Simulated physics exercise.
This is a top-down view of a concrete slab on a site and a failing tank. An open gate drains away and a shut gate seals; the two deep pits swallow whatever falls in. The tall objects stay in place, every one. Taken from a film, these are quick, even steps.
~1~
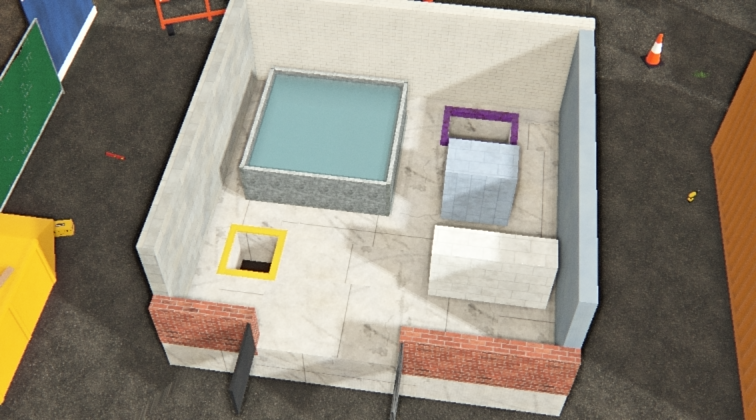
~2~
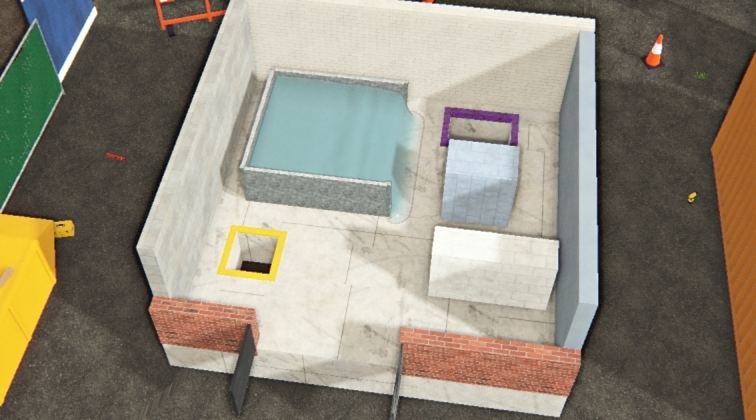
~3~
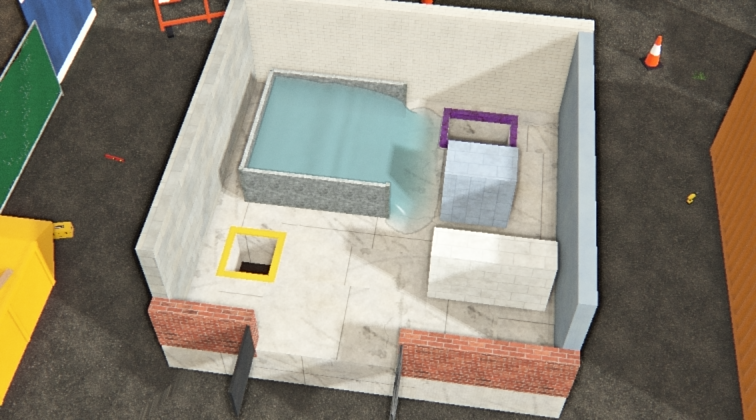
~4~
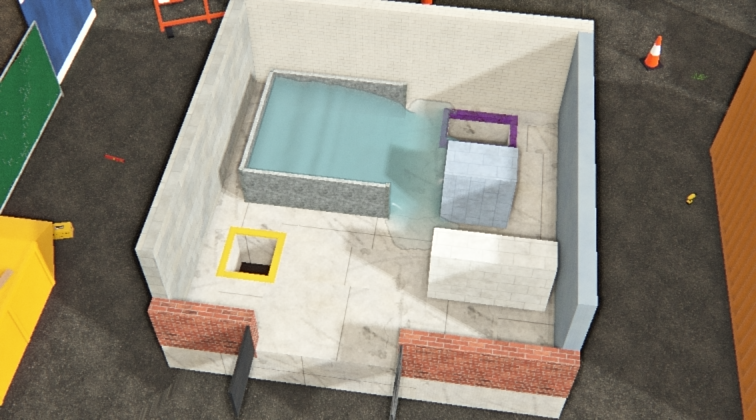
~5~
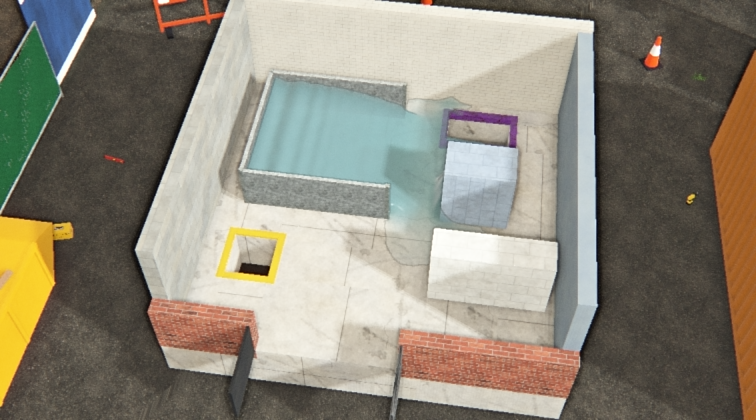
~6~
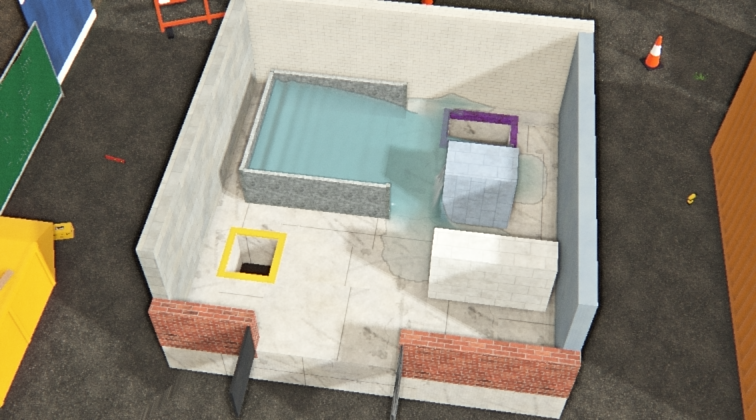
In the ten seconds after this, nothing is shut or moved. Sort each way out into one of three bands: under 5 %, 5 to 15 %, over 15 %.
Sorted: Gate - 5 to 15 %; yellow pit - 5 to 15 %; purple pit - over 15 %.
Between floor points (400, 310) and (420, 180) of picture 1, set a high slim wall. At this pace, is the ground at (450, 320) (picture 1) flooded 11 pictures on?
Waterless.
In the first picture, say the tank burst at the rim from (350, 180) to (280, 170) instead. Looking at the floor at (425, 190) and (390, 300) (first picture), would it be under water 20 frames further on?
In order: Spared and swamped.
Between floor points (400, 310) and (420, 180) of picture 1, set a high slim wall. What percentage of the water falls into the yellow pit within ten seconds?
Yellow: 2 %.
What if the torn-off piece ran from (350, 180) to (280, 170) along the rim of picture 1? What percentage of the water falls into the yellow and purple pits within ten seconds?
Yellow 25 %, purple 0 %.
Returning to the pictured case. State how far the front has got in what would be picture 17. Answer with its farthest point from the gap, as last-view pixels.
By then the tip should be at about (554, 374).
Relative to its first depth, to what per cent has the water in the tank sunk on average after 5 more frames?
54 percent or thereabouts.
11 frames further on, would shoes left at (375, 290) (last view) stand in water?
There it ends up drenched.
A moment on, water covers 40 % of the floor; the gate 0 %, the yellow pit 0 %, the purple pit 6 %.
Next, water covers 55 % of the floor; the gate 0 %, the yellow pit 0 %, the purple pit 12 %.
Then, water covers 70 % of the floor; the gate 3 %, the yellow pit 0 %, the purple pit 21 %.
Later, water covers 100 % of the floor; the gate 9 %, the yellow pit 2 %, the purple pit 28 %.
In the end, water covers 95 % of the floor; the gate 11 %, the yellow pit 11 %, the purple pit 29 %.
